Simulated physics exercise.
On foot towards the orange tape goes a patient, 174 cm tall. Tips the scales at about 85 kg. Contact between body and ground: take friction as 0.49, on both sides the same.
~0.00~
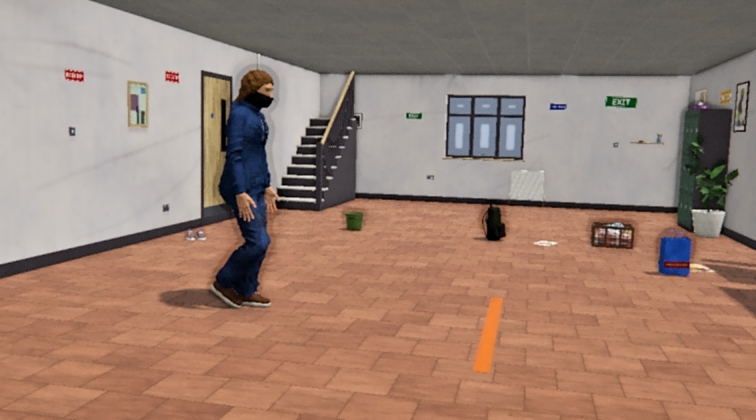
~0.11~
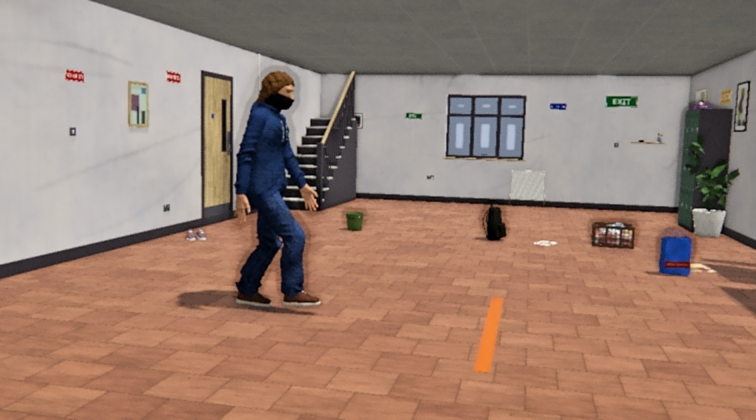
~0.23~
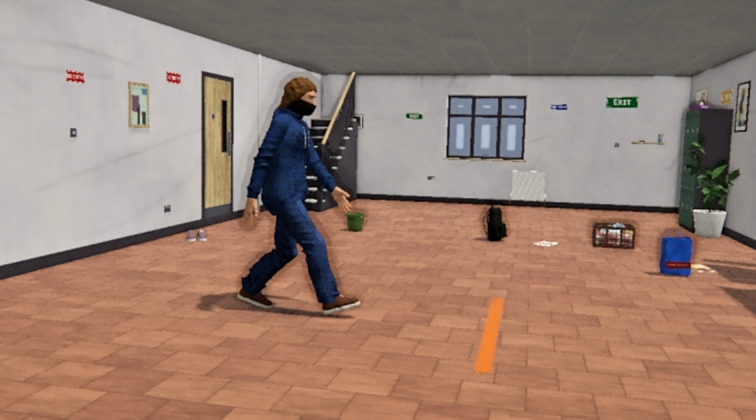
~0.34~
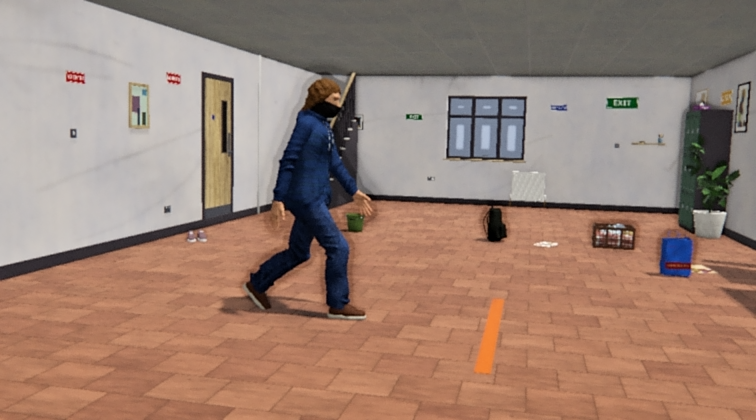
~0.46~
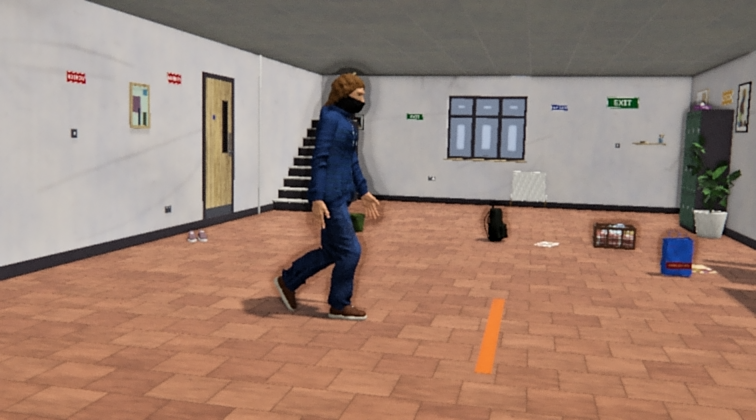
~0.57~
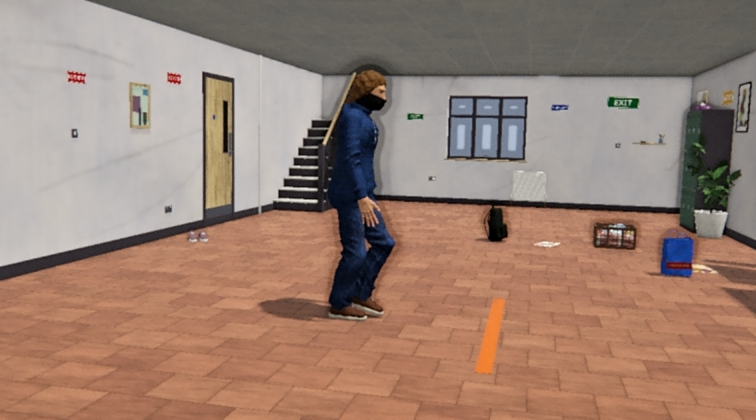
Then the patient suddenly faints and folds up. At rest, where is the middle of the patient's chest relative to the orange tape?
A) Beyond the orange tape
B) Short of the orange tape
Option A: Beyond the orange tape.
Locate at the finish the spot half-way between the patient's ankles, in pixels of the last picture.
Estimated spot: About (494, 320).
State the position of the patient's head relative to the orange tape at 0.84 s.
Roughly 60 cm short.
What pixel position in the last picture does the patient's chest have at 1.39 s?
Position at that time, last view: Approx. (522, 292).
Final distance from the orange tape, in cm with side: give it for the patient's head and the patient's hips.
So the patient's head finishes 60 centimetres past while the patient's hips stops 0 centimetres short.
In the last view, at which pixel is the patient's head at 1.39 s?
(561, 290).
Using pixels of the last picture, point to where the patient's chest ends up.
Close to (545, 291).
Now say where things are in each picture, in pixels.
Patient's chest (246, 136), patient's head (252, 97), orange tape (491, 340), in the first frame.
Patient's chest (266, 138), patient's head (273, 98); 15 cm walked, in the second frame.
Patient's chest (288, 144), patient's head (295, 105); 31 cm walked, in the third frame.
Patient's chest (312, 146), patient's head (319, 106); 49 cm walked, in the fourth frame.
Patient's chest (335, 142), patient's head (343, 102); 66 cm walked, in the fifth frame.
Patient's chest (356, 140), patient's head (364, 99), orange tape (493, 341); 81 cm walked, in the sixth frame.
After 0.84 s the patient's chest is 63 cm short of the orange tape, near (405, 188) in the last picture's view.
After 1.09 s the patient's chest is 29 cm short of the orange tape, near (457, 230) in the last picture's view; the patient's head 16 cm short of the orange tape.
After 1.39 s the patient's chest is 18 cm past the orange tape, near (522, 292) in the last picture's view; the patient's head 45 cm past the orange tape.
At rest, 2.7 s, patient's head crosses the orange tape; patient's chest crosses the orange tape.
